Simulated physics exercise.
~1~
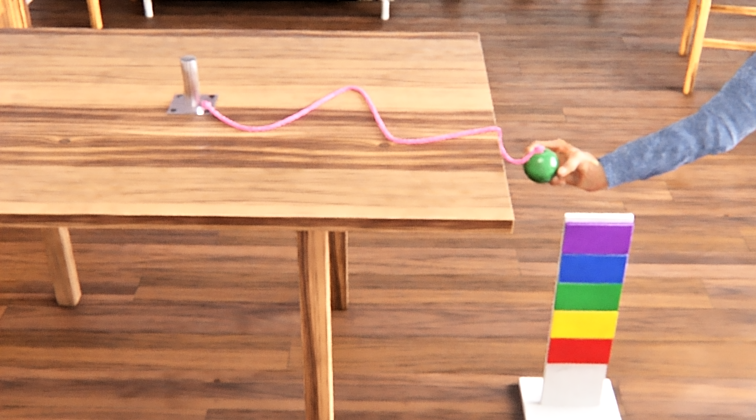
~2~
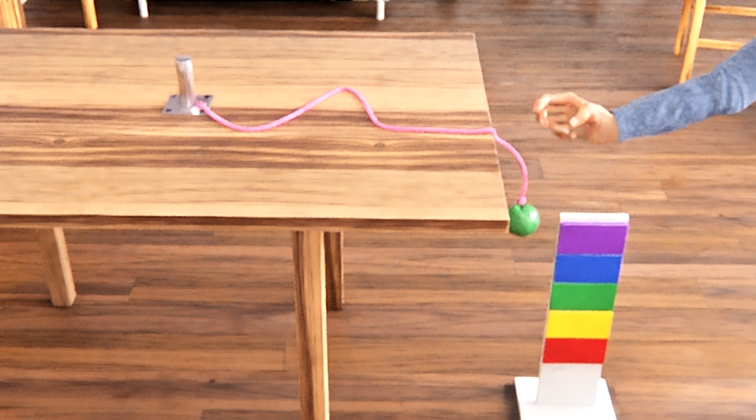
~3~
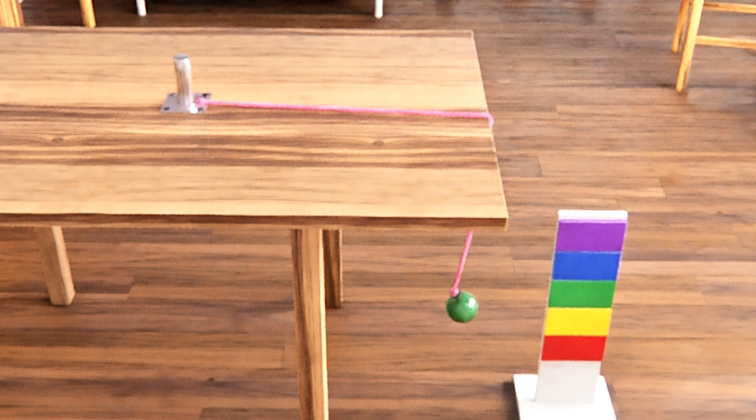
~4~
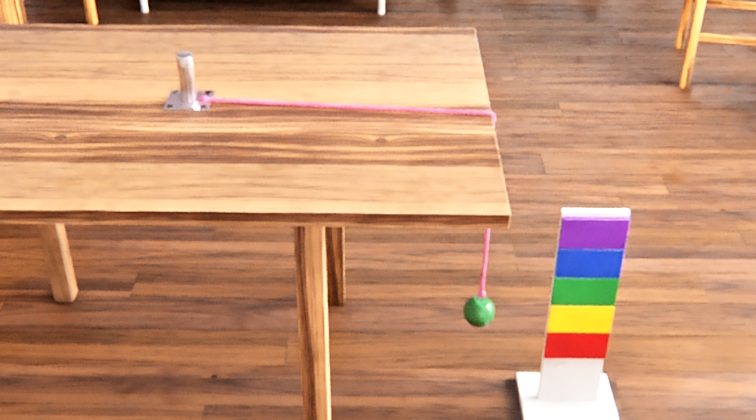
At a table's edge, a hand releases a green ball, which drops and hangs by its cord.
